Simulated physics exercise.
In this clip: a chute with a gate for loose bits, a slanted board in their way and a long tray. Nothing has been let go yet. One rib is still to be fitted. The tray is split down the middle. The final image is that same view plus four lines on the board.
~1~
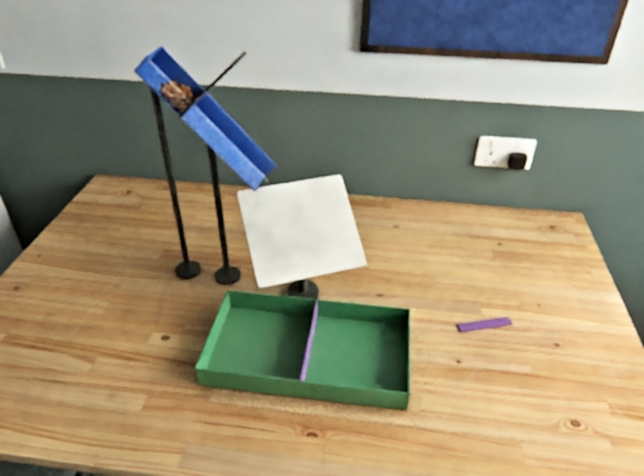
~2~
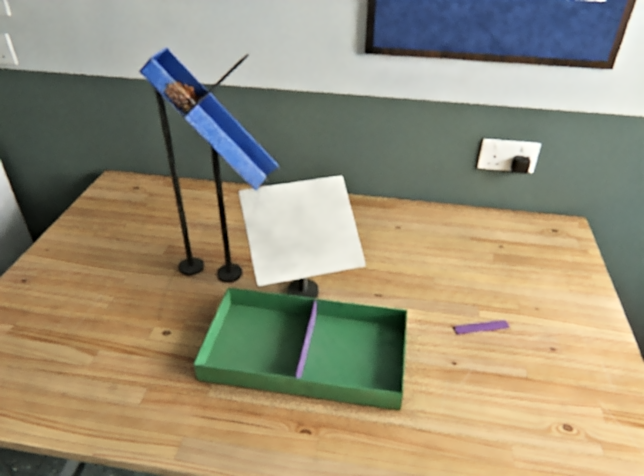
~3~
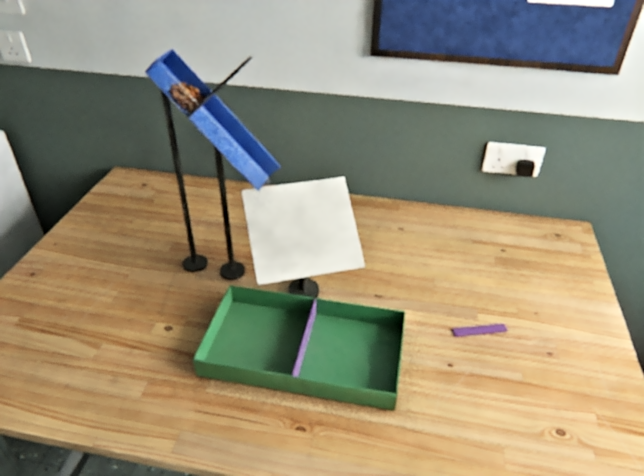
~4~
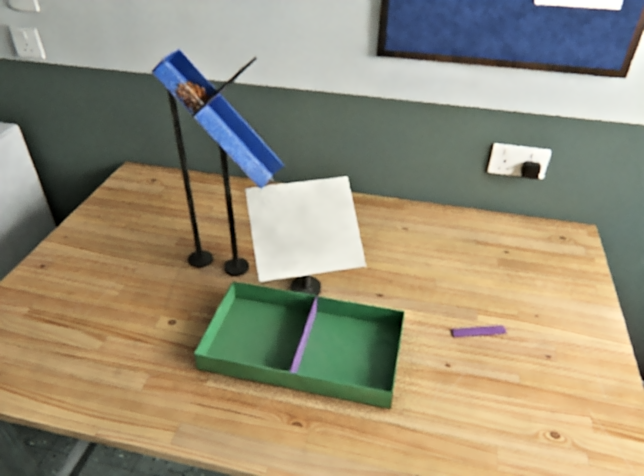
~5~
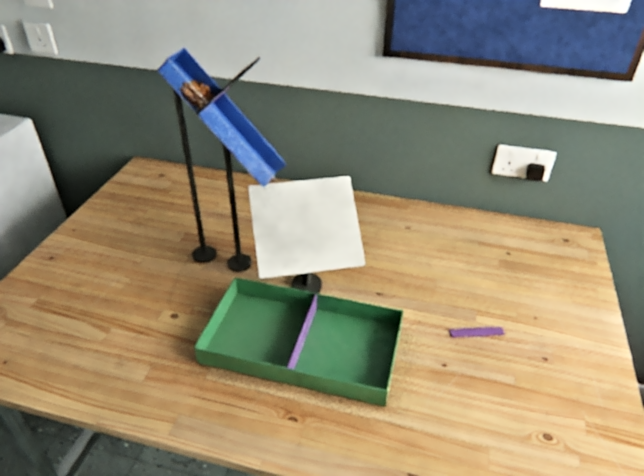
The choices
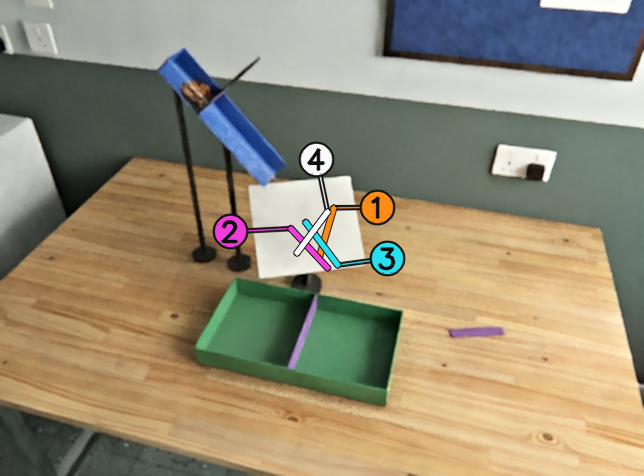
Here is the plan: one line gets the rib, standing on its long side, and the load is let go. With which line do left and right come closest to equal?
Use line 1.
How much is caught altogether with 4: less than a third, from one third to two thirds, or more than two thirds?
Line 4 gives more than two thirds.
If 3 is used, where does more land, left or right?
Right.
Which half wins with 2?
The right half.
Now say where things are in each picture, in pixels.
The first frame shows load behind the gate at (181, 96), cereal balls; lip of the chute at (260, 184), sloping fairly steeply.
The second frame shows middle of the board at (302, 228), tilted fairly steeply; middle of its low edge at (313, 276); of its high edge at (292, 183).
The third frame shows front corners of the tray at (193, 359) and (397, 394); front end of its middle wall at (292, 376).
The fourth frame shows middle of the load at (195, 96); lip at (267, 182).
The fifth frame shows middle of the load at (200, 95); lip at (270, 180).
On the marked copy, line 1 from (333, 207) to (319, 256); line 2 from (290, 228) to (327, 268); line 3 from (305, 222) to (337, 265); line 4 from (327, 211) to (296, 253).
If 1 is chosen, of what is caught, about a third in the left half, about two thirds in the right.
If 2 is chosen, of what is caught, none in the left half, all in the right.
If 3 is chosen, of what is caught, a small part in the left half, nearly all in the right.
If 4 is chosen, of what is caught, most in the left half, a small part in the right.
